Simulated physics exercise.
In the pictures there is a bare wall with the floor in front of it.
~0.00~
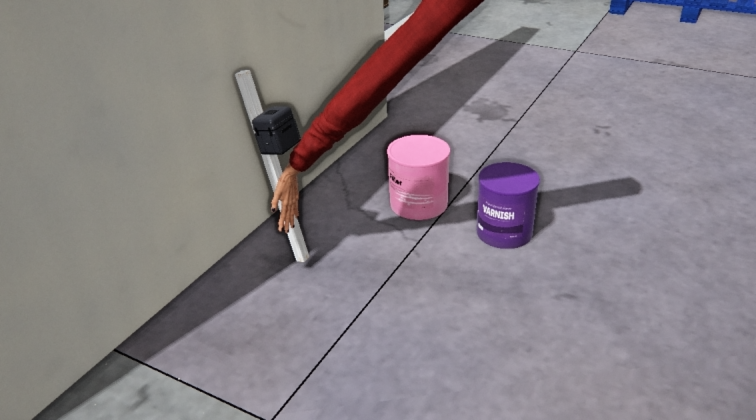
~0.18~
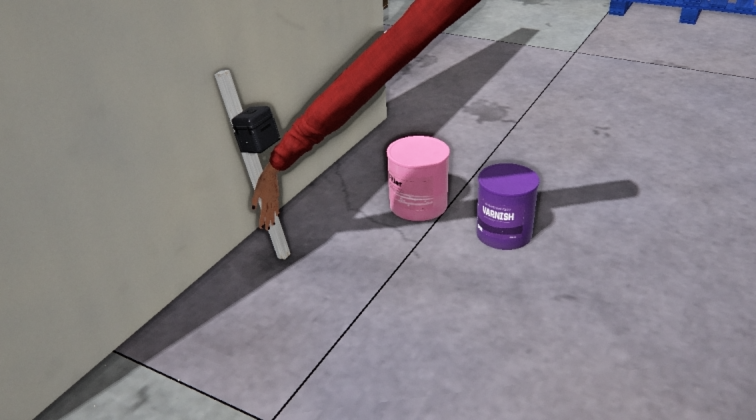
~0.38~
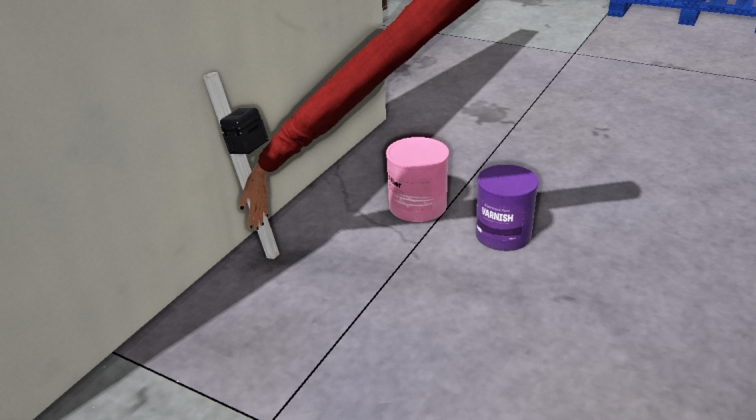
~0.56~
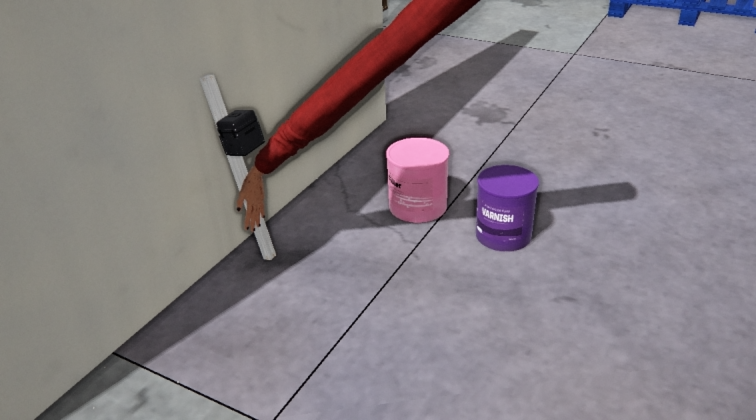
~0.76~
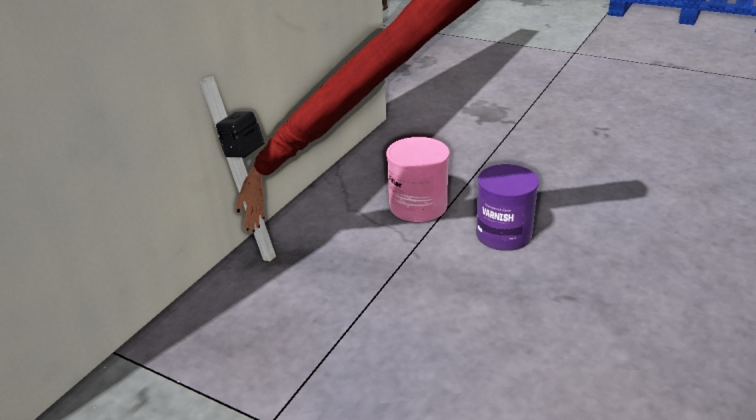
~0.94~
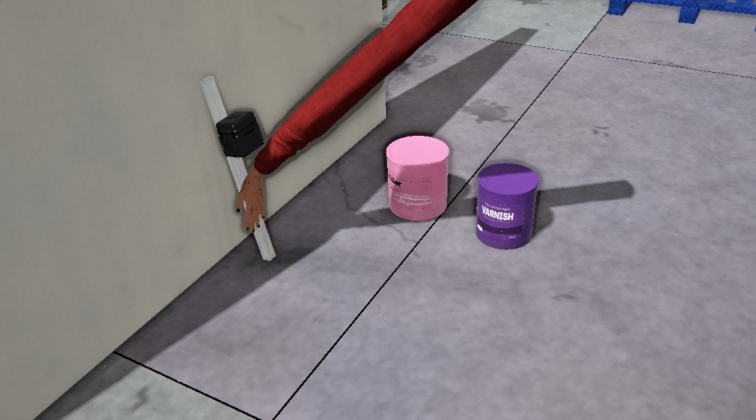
On a concrete floor by a bare wall, a red-sleeved arm moved a white pole a short way left and leaned it on the wall, still holding it, while pink and purple pails stayed put.
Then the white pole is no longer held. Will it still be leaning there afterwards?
It stays in place.
By 1.34 s, all is still.
By 1.84 s, white pole resting near (240, 174).
When it is over (2.7 s), all 3 as before. End places, in pixels of the last picture, white pole near (240, 174). The pole stays up.
